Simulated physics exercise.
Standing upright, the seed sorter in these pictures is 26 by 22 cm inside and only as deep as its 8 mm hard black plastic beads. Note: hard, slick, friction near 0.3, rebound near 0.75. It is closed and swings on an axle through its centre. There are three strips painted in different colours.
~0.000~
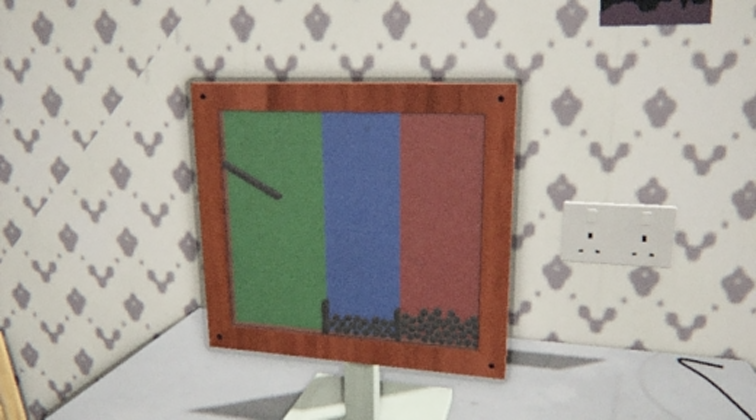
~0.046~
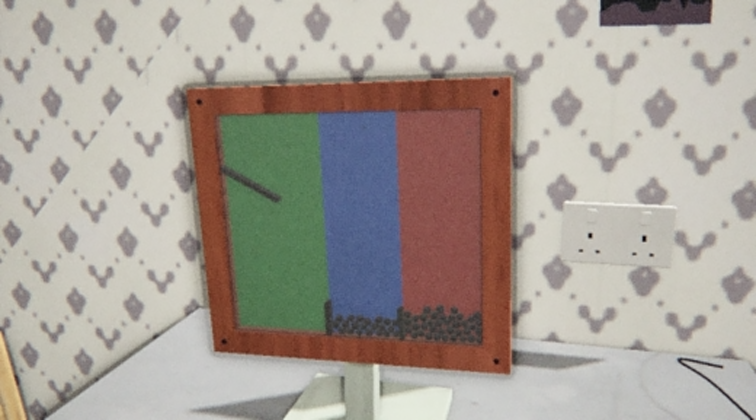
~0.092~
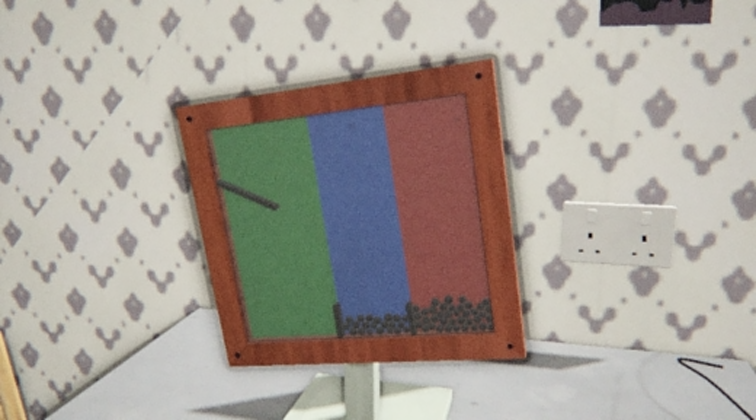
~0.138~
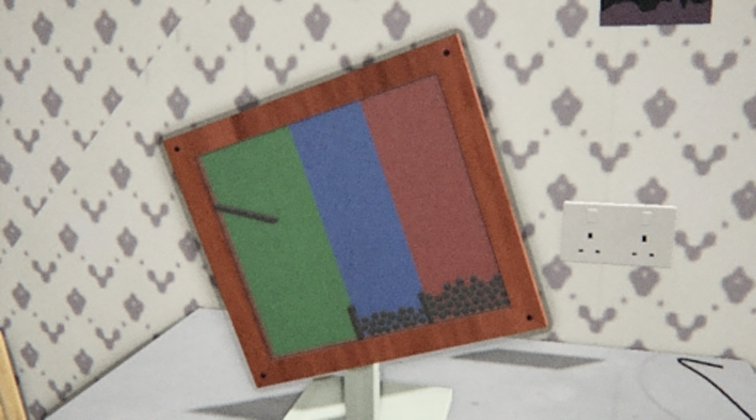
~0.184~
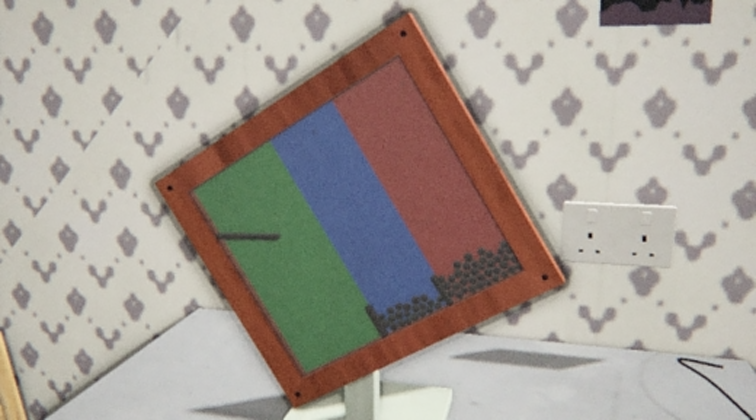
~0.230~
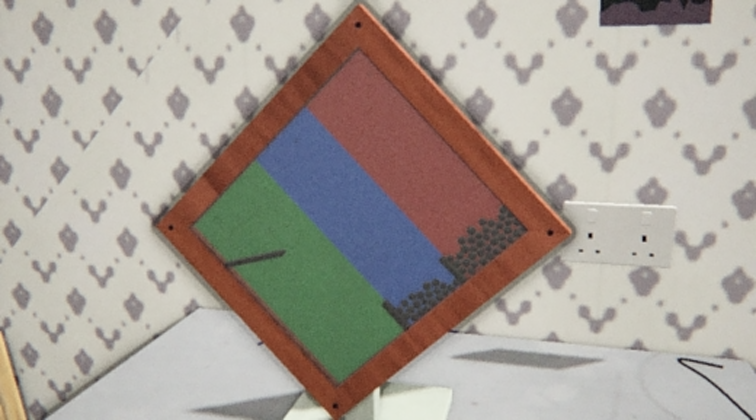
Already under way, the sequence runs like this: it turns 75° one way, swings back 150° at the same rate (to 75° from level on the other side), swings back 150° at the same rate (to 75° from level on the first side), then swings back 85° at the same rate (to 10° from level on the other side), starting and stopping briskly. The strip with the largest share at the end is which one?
That is the one marked blue.
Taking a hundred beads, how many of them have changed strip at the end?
About 45 per cent.
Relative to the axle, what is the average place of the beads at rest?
The middle sits around 2 cm left of it and 10 cm below it.
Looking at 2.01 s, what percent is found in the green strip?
About 30 percent of the load.
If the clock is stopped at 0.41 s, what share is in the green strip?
Roughly 0 %.
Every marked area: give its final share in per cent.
In per cent: Red strip gets 20, blue strip gets 50, green strip gets 30.
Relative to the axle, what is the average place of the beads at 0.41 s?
11 cm right, 3 cm above.
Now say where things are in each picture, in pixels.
In the first picture, level; about 60 beads; load centre (413, 328); top bead (438, 312); red (441, 231), blue (362, 227), green (276, 222).
In the second picture, turned 2° anticlockwise; load centre (416, 326); top bead (440, 309).
In the third picture, turned 8° anticlockwise; load centre (426, 319); top bead (486, 302); wall ends (409, 305), (336, 305), (276, 207).
In the fourth picture, turned 19° anticlockwise; load centre (441, 306); top bead (497, 278).
In the fifth picture, turned 31° anticlockwise; load centre (455, 286); top bead (504, 244).
In the sixth picture, turned 44° anticlockwise; load centre (464, 263); top bead (503, 210); red (415, 166), blue (358, 219), green (299, 274).
After 0.41 s, it stands 75° anticlockwise; the beads' middle is 11 cm right of and 3 cm above the centre; red 65 %, blue 35 %.
After 2.01 s, it stands 32° anticlockwise; the beads' middle is 4 cm right of and 9 cm below the centre; red 20 %, blue 45 %, green 30 %.
After 2.24 s, it stands 10° clockwise; the beads' middle is 3 cm left of and 9 cm below the centre; red 20 %, blue 50 %, green 30 %.
Settled by 3.0 s, it stands 10° clockwise; red 20 %, blue 50 %, green 30 %.
